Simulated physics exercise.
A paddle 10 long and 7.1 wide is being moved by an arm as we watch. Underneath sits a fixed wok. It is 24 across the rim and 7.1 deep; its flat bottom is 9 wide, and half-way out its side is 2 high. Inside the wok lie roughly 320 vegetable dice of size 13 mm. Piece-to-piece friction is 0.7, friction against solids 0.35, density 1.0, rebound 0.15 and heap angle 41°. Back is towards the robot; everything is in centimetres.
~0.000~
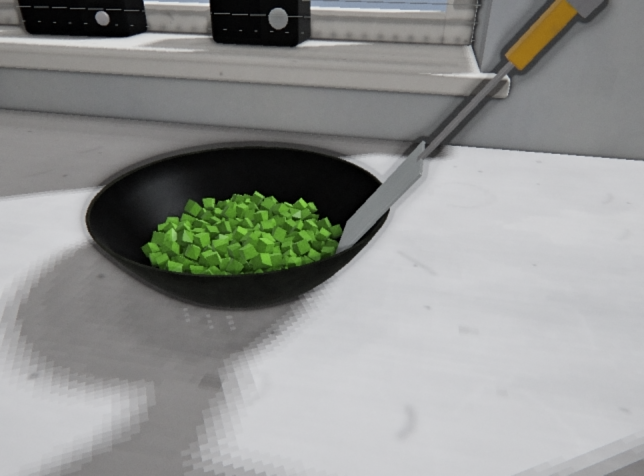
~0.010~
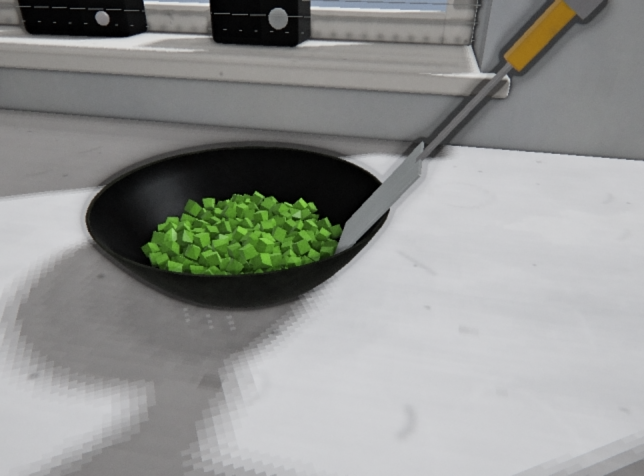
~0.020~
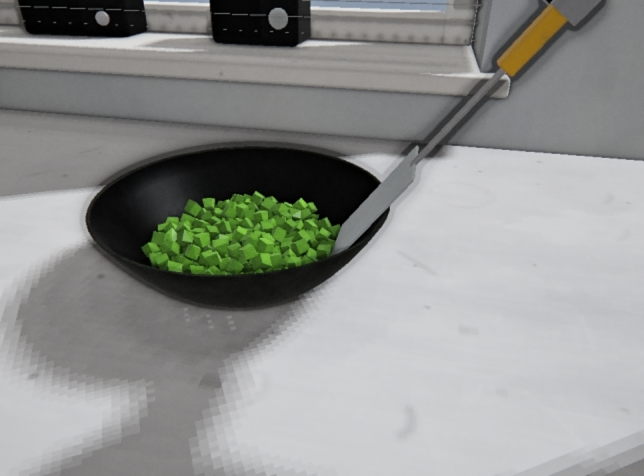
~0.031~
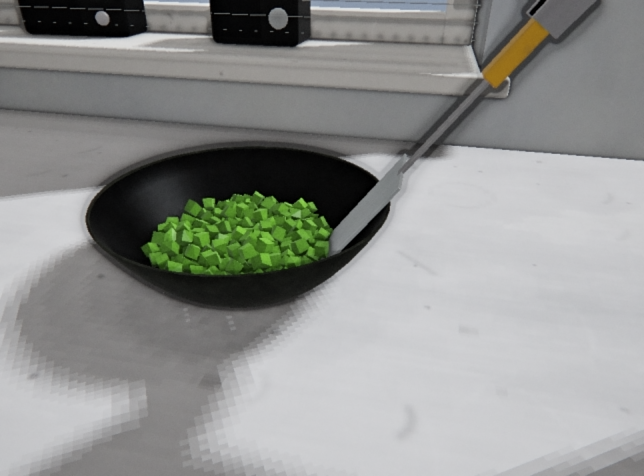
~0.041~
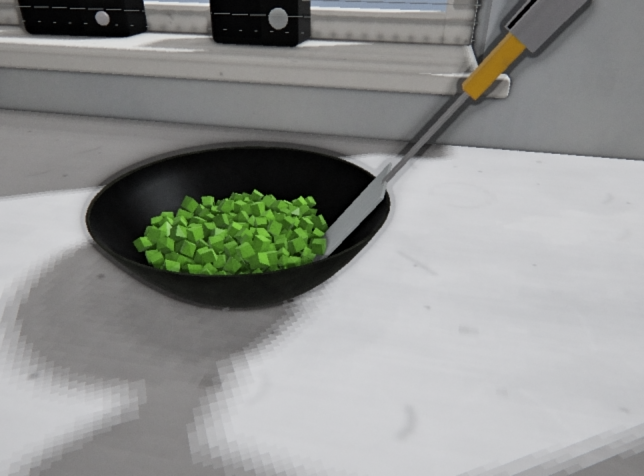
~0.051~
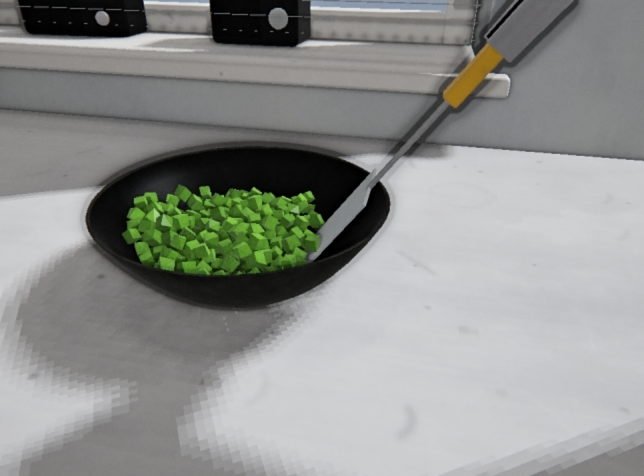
We see a spatula with an orange band, held by an arm, resting at the right side of a black wok of green cubes, then sliding slightly down and left, nudging the heap a little to the left.
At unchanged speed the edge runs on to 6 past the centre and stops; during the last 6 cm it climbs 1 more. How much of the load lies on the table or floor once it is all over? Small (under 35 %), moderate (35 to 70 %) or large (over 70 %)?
Moderate.
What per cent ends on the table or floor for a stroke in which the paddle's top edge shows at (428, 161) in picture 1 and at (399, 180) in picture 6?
About 30 per cent.
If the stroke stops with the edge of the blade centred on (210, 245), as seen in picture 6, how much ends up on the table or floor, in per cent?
I'd put it near 25 per cent.
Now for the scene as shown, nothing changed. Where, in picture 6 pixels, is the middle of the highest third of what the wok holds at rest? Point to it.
I'd put it close to (158, 212).
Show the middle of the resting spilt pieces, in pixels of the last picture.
Around pixel (38, 227).
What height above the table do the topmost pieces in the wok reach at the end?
Top of the heap: Roughly 8.0 cm above the table top.
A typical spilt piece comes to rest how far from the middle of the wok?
About 24 centimetres.
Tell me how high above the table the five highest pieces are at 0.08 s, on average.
Around 10 cm above the table.
After 0.08 s, sloping 54°, highest piece 11 above the table; 317 in the wok, 7 on the blade or in flight.
After 0.11 s, sloping 54°, highest piece 16 above the table; 297 in the wok, 27 on the blade or in flight.
After 0.32 s, sloping 54°, highest piece 27 above the table; 188 in the wok, 57 on the table or floor, 79 on the blade or in flight.
After 1.37 s, sloping 54°, highest piece 8 above the table; 187 in the wok, 137 on the table or floor.
At rest, 187 in the wok, 137 on the table or floor. That is 42 % on the table or floor.
